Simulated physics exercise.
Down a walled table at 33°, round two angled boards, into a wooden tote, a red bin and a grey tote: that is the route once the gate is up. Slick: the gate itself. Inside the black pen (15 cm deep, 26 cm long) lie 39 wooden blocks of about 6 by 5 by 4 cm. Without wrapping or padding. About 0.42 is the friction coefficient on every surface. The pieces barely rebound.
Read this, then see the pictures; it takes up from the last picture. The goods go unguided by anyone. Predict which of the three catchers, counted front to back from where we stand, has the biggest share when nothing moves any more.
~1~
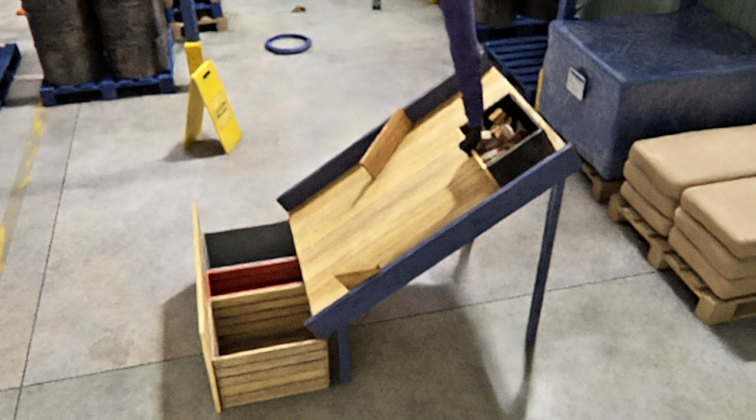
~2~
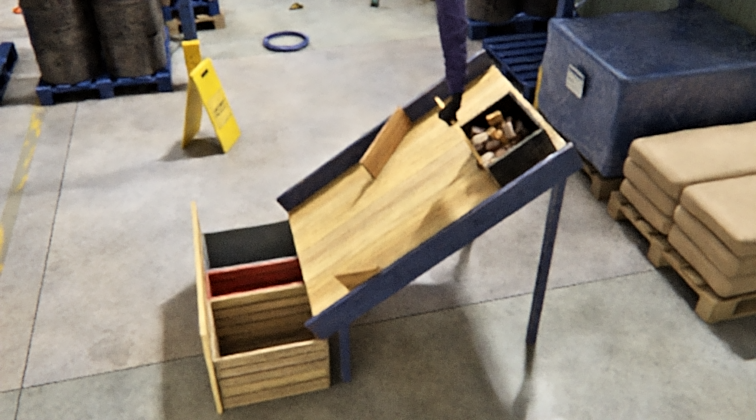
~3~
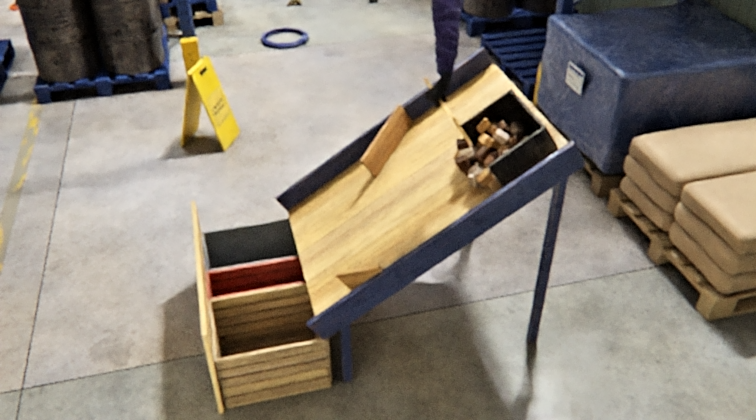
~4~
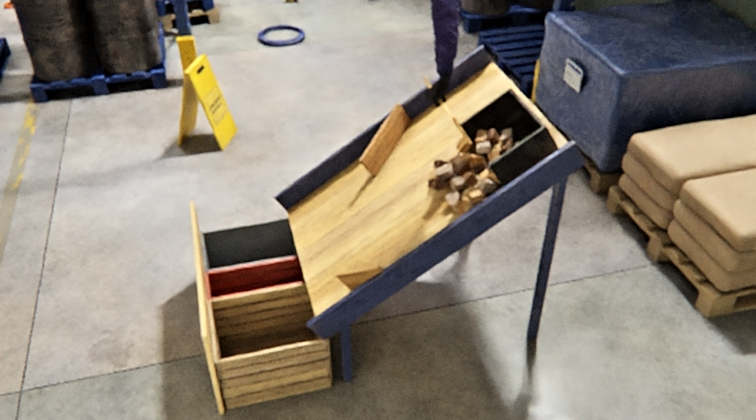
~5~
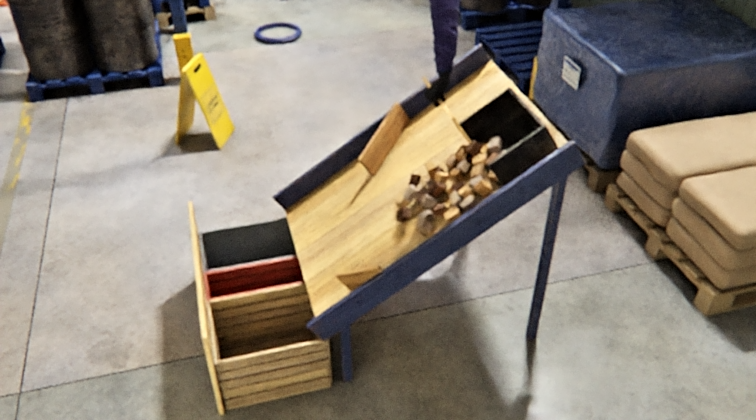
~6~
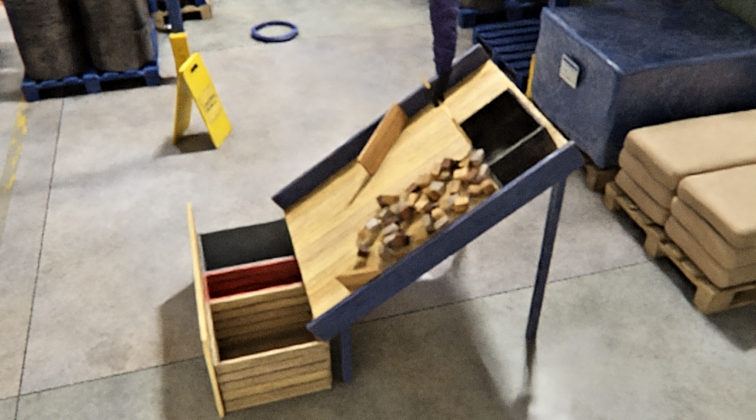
It's going to be the least distant place.
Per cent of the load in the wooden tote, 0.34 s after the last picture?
Estimate for then: Some 20 percent.
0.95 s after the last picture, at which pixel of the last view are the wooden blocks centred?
I'd place it close to (244, 353) in the last view.
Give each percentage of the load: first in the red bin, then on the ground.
Estimate: 25 % then 0 %.
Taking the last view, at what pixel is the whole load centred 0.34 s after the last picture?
Centre estimate - approximately (341, 268).
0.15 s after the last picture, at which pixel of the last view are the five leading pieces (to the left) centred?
Around (325, 276).
Then, 0.15 s after the last picture, 39 on the slope.
Then, 0.34 s after the last picture, 8 in the wooden tote, 2 in the red bin, 26 on the slope and 3 in the air.
Then, 0.61 s after the last picture, 19 in the wooden tote, 8 in the red bin, 8 on the slope and 4 in the air.
Final count (0.95 s after the last picture), 29 in the wooden tote and 10 in the red bin.
